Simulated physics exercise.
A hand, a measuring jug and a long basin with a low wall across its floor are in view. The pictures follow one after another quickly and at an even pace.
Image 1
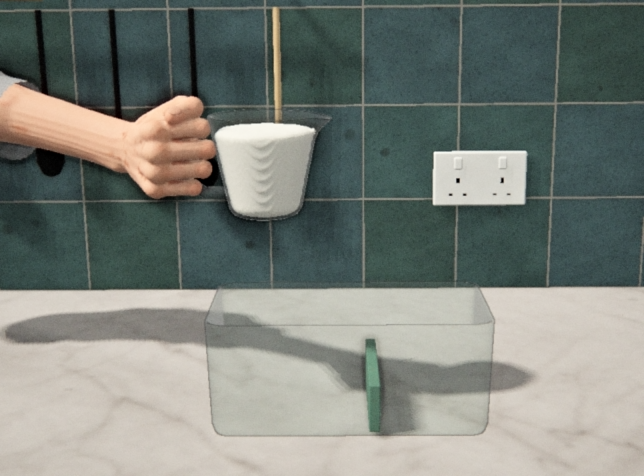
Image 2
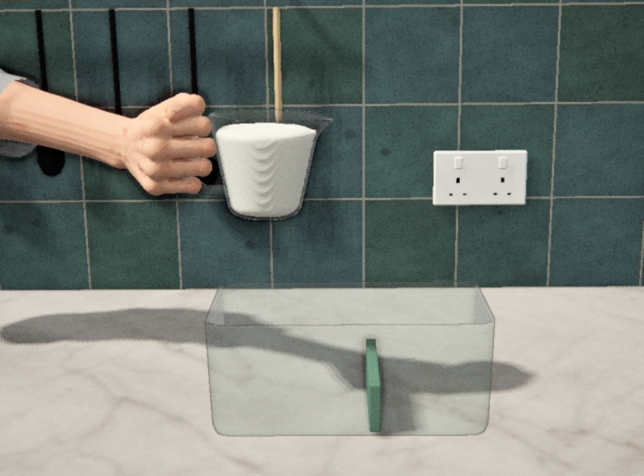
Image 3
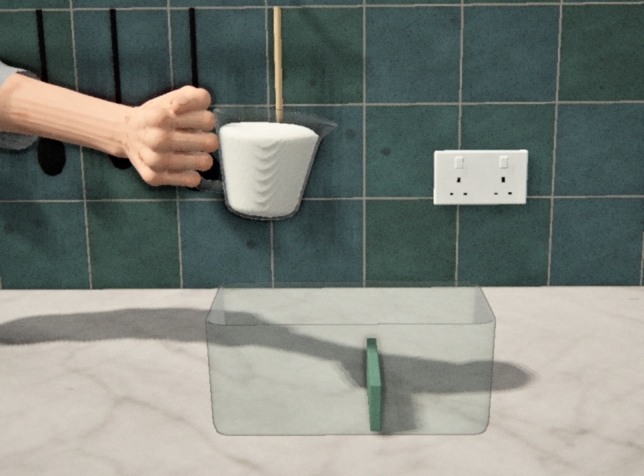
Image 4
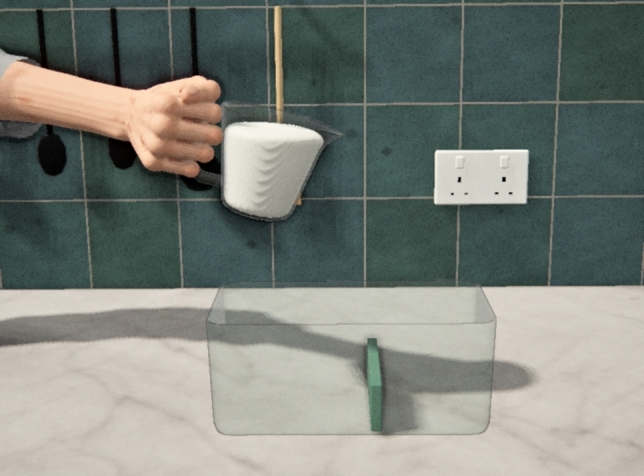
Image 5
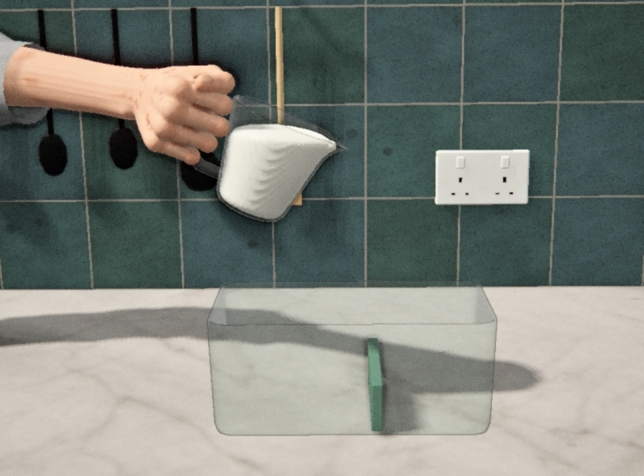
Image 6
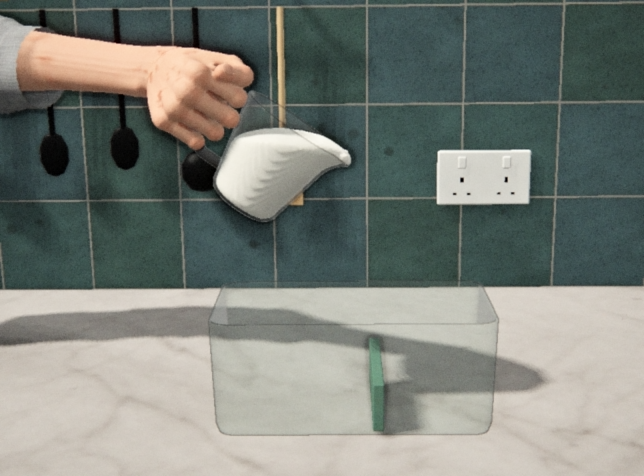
The clip opens on a hand holding a clear jug of something white, almost level, above a see-through basin with a low green divider. The hand then tilts the jug steadily to the right, dipping its spout, and the white contents shift across to reach the lip.
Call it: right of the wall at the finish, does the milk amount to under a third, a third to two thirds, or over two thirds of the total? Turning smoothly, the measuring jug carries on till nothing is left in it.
A third to two thirds of the total.
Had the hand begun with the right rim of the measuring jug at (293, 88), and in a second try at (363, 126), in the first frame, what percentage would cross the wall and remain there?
Close to 20 % for the first start and close to 80 % for the second.
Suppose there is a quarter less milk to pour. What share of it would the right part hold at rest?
My estimate is about 35 percent.
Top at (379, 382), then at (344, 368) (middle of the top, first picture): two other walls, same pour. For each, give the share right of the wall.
Record: Case 1 near 45 %, case 2 near 85 %.
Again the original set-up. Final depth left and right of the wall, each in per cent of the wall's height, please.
Once it settles, the left reaches around 20 and the right around 30.
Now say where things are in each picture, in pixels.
In the first picture, tilt 0°; pouring edge (332, 117); surface from (215, 131) to (315, 129); the long basin's rim runs from (213, 305) to (485, 303); the wall's top is at (372, 362).
In the second picture, tilt 2°; pouring edge (333, 119); surface from (217, 130) to (316, 130).
In the third picture, tilt 6°; pouring edge (337, 124); surface from (220, 126) to (320, 133).
In the fourth picture, tilt 14°; pouring edge (343, 134); surface from (226, 126) to (325, 135).
In the fifth picture, tilt 24°; pouring edge (347, 148); surface from (231, 132) to (336, 141).
In the sixth picture, tilt 36°; pouring edge (350, 164); surface from (231, 144) to (342, 151); 2 per cent is over the edge.
A moment on, the measuring jug is tipped right over and 33 per cent is still to pour, 2 is left of the wall and 32 right of it.
Next, the measuring jug is tipped right over and 2 per cent is still to pour, 40 is left of the wall and 49 right of it.
Then the measuring jug is tipped right over and 0 per cent is still to pour, 50 is left of the wall and 47 right of it.
Later the measuring jug is tipped right over and 0 per cent is still to pour, 50 is left of the wall and 47 right of it.
At rest 50 per cent lies left of the wall, 47 right of it and 3 outside.
